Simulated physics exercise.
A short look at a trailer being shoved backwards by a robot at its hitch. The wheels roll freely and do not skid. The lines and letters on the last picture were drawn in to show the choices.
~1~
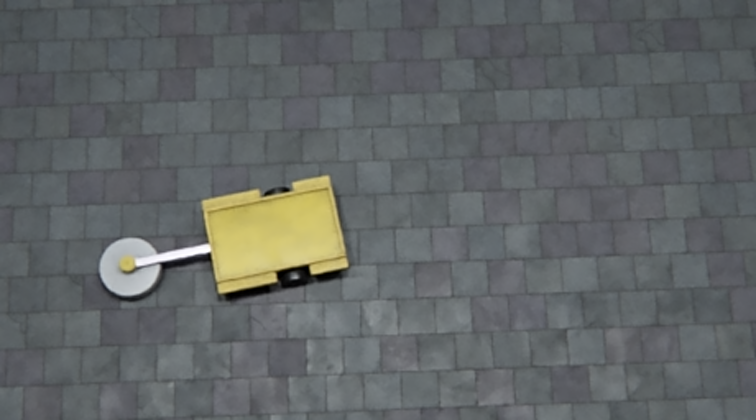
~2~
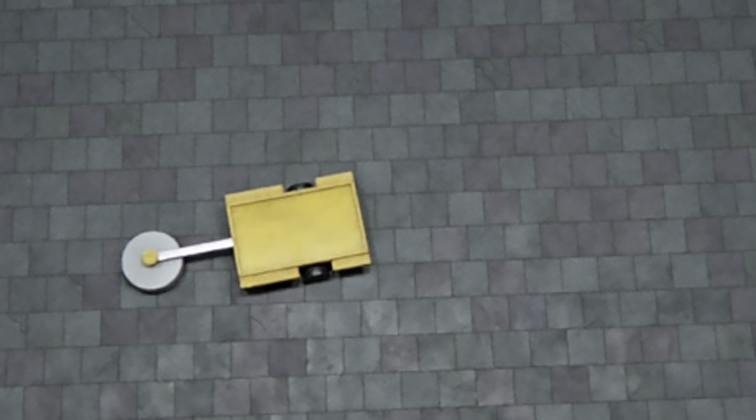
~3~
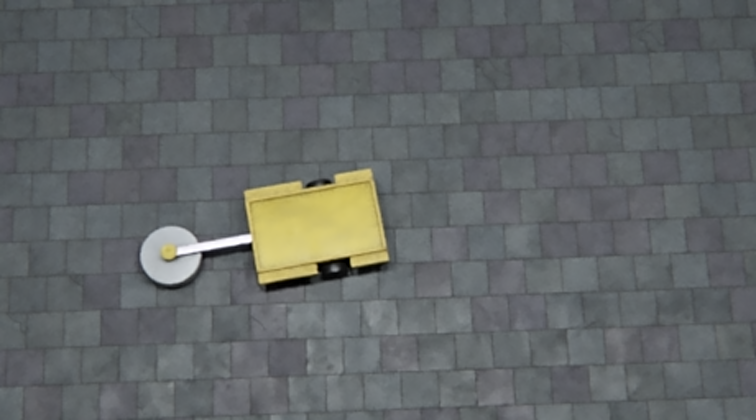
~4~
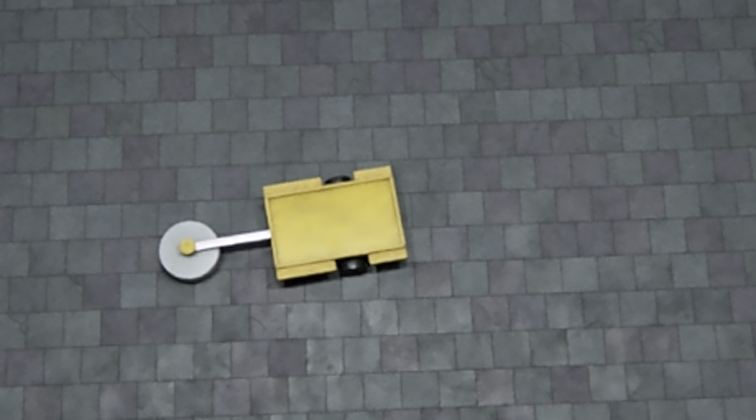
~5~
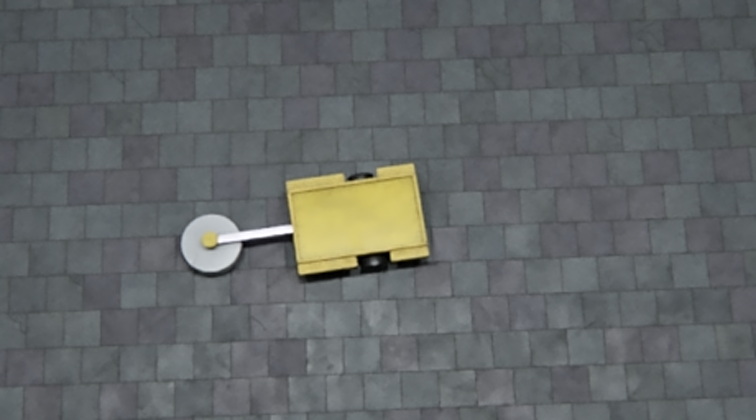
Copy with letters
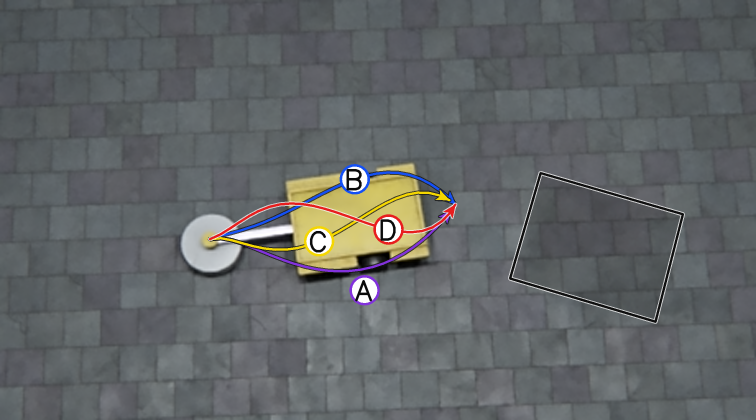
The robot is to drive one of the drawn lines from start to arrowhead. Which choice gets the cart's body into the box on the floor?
With B the cart stands in the bay.
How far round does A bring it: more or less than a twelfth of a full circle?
It turns more than that.
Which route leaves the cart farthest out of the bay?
The widest miss is A.
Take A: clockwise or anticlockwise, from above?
It turns anticlockwise.
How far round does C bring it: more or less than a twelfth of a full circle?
It turns less than that.
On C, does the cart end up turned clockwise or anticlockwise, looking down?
On that route, anticlockwise.
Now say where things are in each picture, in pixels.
Yellow cart (275, 234); robot (130, 268), in the first picture.
Robot (153, 261); yellow cart (297, 229), in the second picture.
Robot (171, 256); yellow cart (316, 225), in the third picture.
Robot (190, 251); yellow cart (335, 222), in the fourth picture.
Robot (212, 244); yellow cart (357, 218), in the fifth picture.
On the marked copy, A from (210, 239) via (339, 271) to (451, 210); B from (210, 239) via (334, 188) to (455, 204); C from (210, 239) via (339, 231) to (449, 200); D from (210, 239) via (335, 212) to (455, 204); the bay at (597, 246).
Taking B. A third of the way, robot (299, 211), cart (446, 209).
Two thirds of the way, robot (384, 178), cart (523, 219).
When it is over, robot (455, 209), cart (599, 246); the cart stands in the bay.
As for the rest, A leaves the cart at (549, 102), out of the bay; C leaves the cart at (593, 160), out of the bay; D leaves the cart at (603, 209), out of the bay.
